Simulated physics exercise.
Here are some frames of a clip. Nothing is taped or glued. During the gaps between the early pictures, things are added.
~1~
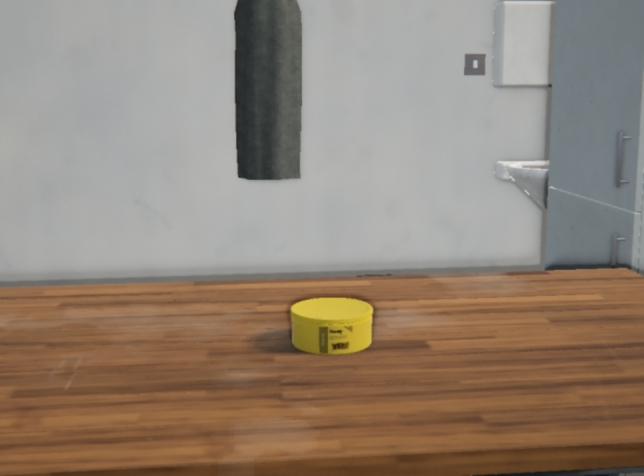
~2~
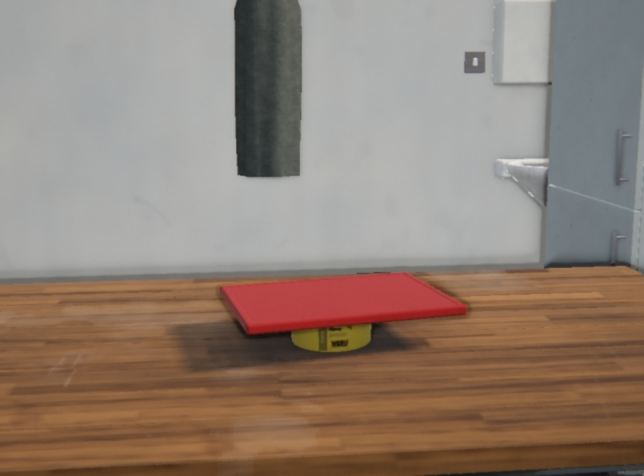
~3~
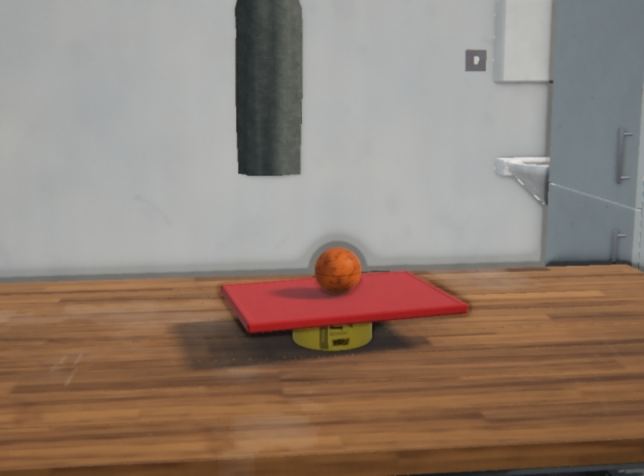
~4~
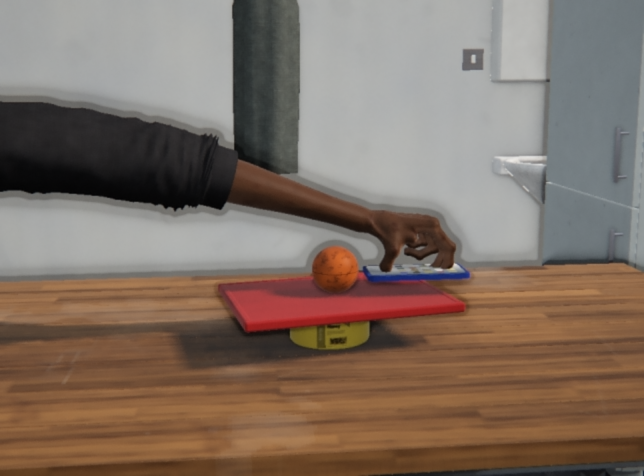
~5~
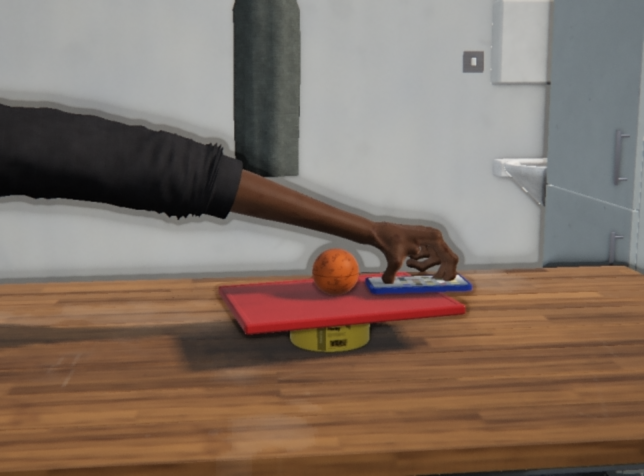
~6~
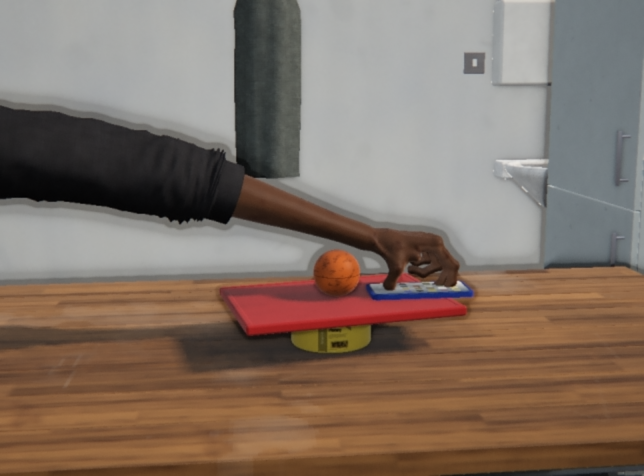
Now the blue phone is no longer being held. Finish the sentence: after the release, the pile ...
After the release, the pile stays upright.
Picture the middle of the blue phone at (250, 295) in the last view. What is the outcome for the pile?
Observed: Pile steady.
Then, 0.50 s after the last picture, nothing has stirred.
Then, 1.20 s after the last picture, blue phone resting near (419, 291).
At rest, all 4 in place. Seen from the same camera at the end, blue phone near (419, 291). The pile holds.
